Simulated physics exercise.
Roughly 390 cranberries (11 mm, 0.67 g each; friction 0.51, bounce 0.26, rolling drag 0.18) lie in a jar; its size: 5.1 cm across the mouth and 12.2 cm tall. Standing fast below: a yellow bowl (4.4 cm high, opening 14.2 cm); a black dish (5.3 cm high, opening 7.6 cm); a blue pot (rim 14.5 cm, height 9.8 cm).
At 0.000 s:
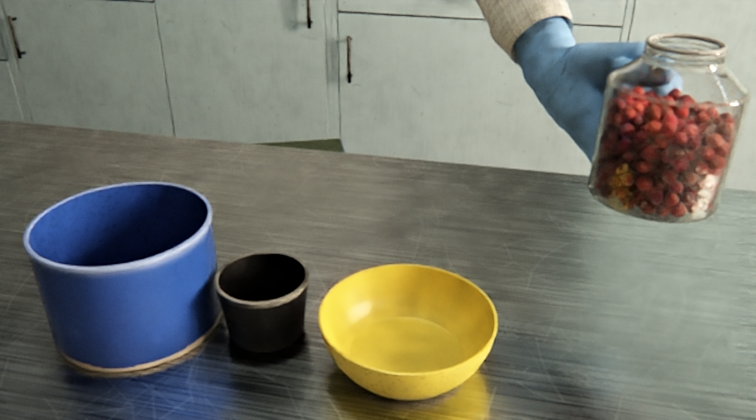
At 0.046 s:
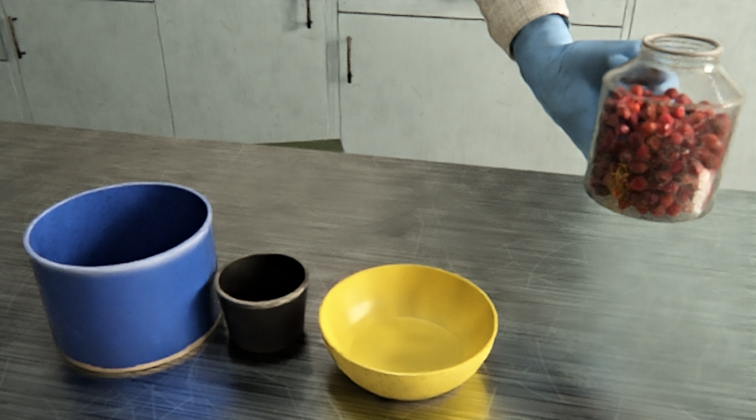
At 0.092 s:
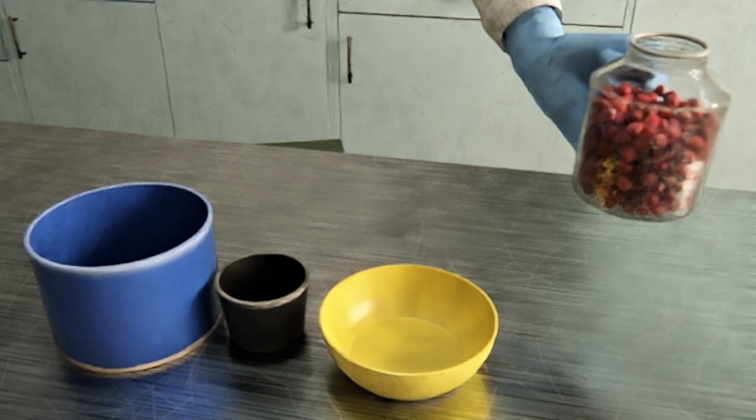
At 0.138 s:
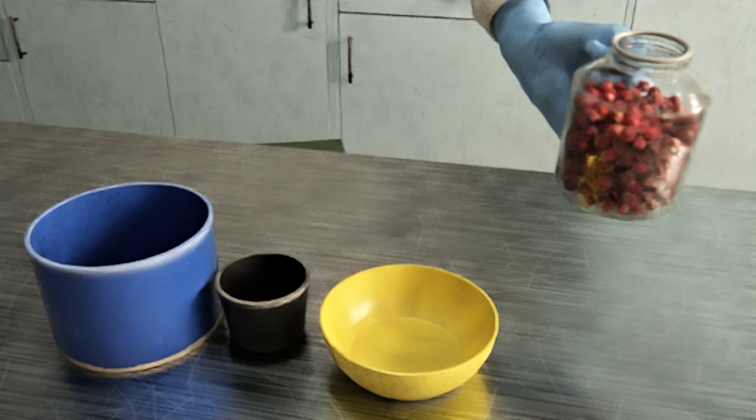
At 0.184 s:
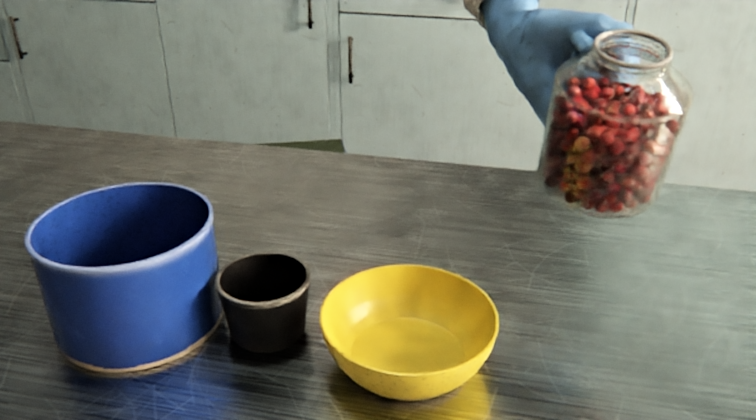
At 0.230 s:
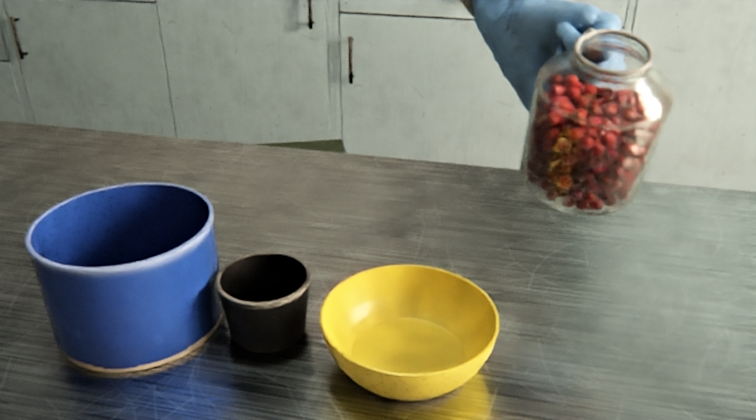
At first, a blue-gloved hand holds a clear glass jar of red berries nearly upright at the right, above a metal table where a blue pot, a small black dish and a yellow bowl stand still. The hand then moves the jar a short way left, gradually tilting it slightly.
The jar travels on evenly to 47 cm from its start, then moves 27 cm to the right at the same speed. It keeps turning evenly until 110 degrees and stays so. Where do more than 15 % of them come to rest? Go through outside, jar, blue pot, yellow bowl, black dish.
Outside under, jar over, blue pot under, yellow bowl under, black dish under.
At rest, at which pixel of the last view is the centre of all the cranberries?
Near (413, 111).
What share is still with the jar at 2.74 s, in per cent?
Some 90 per cent of the load.
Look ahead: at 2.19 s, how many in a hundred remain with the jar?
Roughly 90 per cent.
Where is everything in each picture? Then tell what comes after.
Jar at (677, 81); tilt 0 degrees; moved 0.0 cm; lip at (698, 53); top of the load at (650, 97); yellow bowl at (408, 313); black dish at (262, 276); blue pot at (121, 220), in the first picture.
Jar at (673, 82); tilt 1 degrees; moved 0.3 cm; lip at (693, 54); top of the load at (646, 97), in the second picture.
Jar at (659, 85); tilt 4 degrees; moved 1.3 cm; lip at (679, 56); top of the load at (635, 93), in the third picture.
Jar at (640, 89); tilt 9 degrees; moved 2.7 cm; low side front; lip at (660, 61); top of the load at (619, 88), in the fourth picture.
Jar at (620, 94); tilt 14 degrees; moved 4.1 cm; low side front; lip at (640, 66); top of the load at (581, 84), in the fifth picture.
Jar at (600, 100); tilt 19 degrees; moved 5.6 cm; low side front; lip at (619, 72); top of the load at (571, 81); yellow bowl at (409, 313); black dish at (264, 276); blue pot at (123, 220). It turns about 115 degrees a second, in the sixth picture.
Then, at 0.98 s, tilt 104 degrees; jar 100 %; middle of all pieces near (318, 94).
After 1.61 s, tilt 110 degrees; jar 95 %, blue pot 5 %; middle of all pieces near (133, 96).
After 2.19 s, tilt 110 degrees; jar 90 %, blue pot 5 %; middle of all pieces near (284, 115).
Then, at 2.74 s, tilt 110 degrees; jar 90 %, blue pot 5 %; middle of all pieces near (395, 125).
At rest (3.0 s), outside 0 %, jar 90 %, blue pot 5 %, yellow bowl 0 %, black dish 0 %.
